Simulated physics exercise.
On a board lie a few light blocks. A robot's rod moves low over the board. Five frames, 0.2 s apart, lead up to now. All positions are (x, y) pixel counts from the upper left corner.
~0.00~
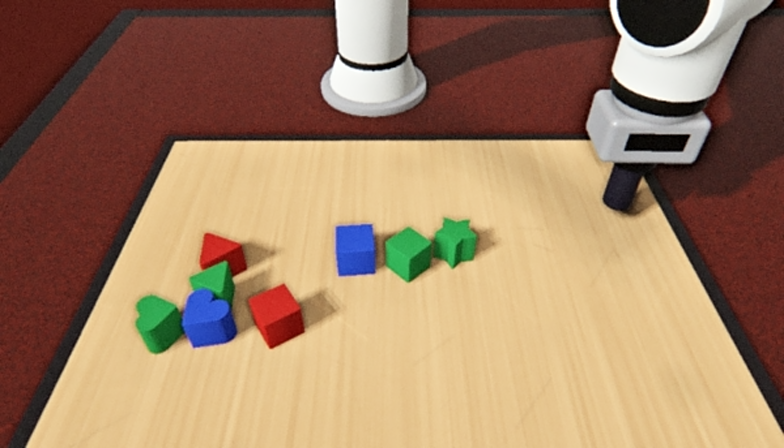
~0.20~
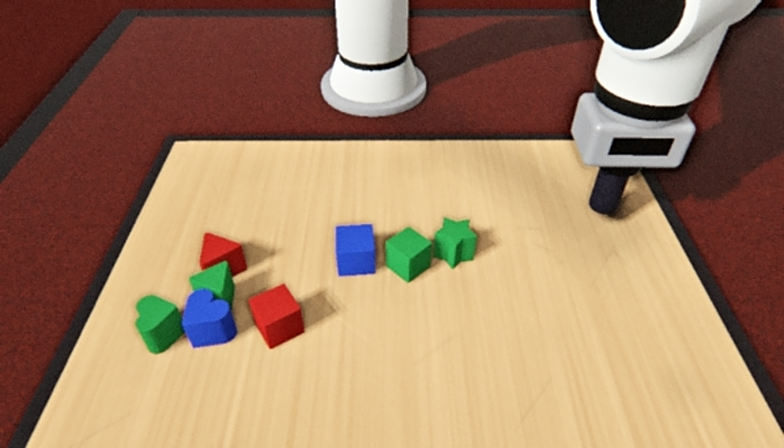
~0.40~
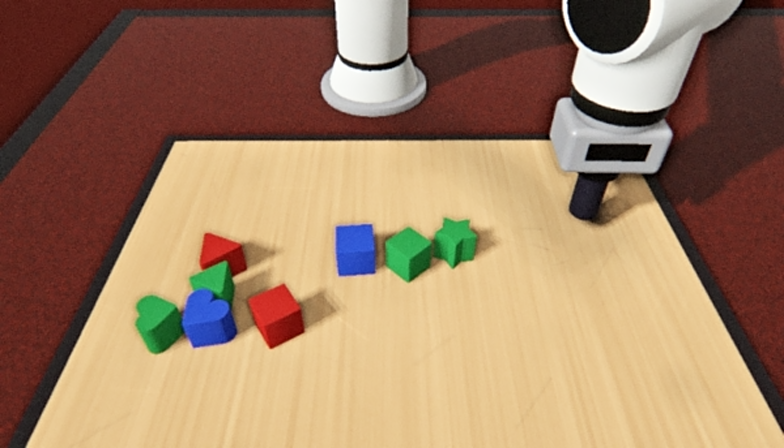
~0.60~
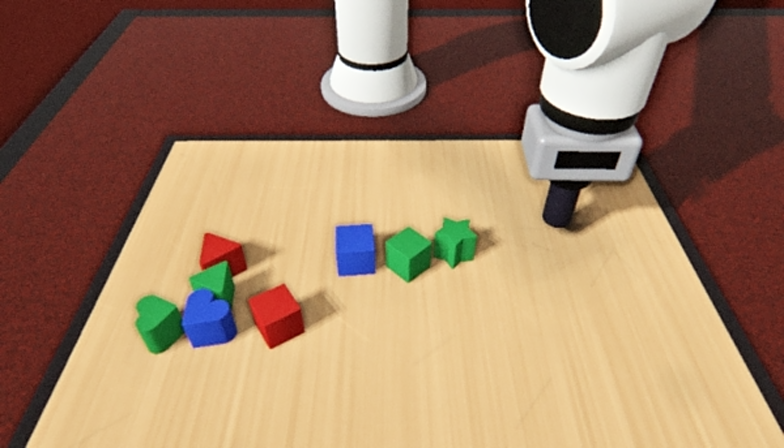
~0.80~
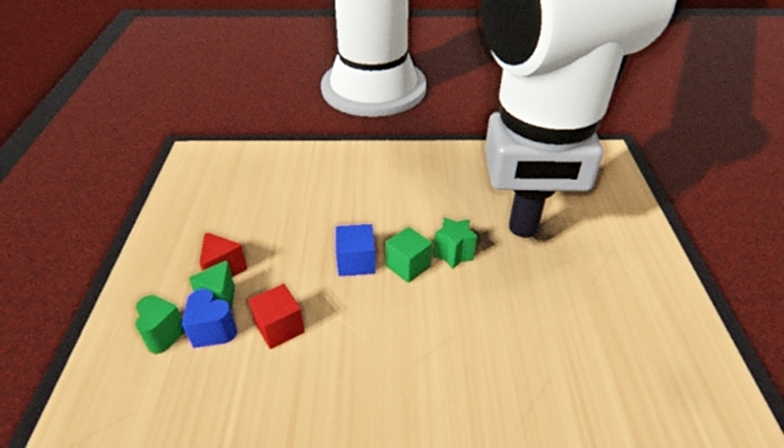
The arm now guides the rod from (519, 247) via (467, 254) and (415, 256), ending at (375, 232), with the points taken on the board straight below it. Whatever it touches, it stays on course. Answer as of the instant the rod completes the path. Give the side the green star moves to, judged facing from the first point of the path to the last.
Measured against the direction from start to end, the green star shifts toward the left-hand side.
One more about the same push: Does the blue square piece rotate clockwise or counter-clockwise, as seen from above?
Rotation: Clockwise.
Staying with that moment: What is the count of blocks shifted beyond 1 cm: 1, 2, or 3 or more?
A group of three or more is moved.
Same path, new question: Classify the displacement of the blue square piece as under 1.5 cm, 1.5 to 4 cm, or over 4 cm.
Middling, 1.5 to 4 cm.
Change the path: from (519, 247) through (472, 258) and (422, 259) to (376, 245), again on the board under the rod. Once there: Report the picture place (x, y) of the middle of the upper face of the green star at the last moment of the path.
The middle of its upper face should be somewhere near (352, 233).
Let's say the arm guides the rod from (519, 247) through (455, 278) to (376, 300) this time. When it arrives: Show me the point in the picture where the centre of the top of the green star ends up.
The green star ends near (437, 233).
On the path given first. One third of the way, rod (469, 236); green star (440, 231).
Two thirds of the way, rod (414, 238); blue square piece (336, 240), turned 40° clockwise; green square piece (362, 258); green star (386, 238).
At the end, rod (375, 214); blue square piece (326, 240), turned 35° clockwise; green square piece (359, 261), turned 20° anticlockwise; green star (365, 231), turned 45° anticlockwise.
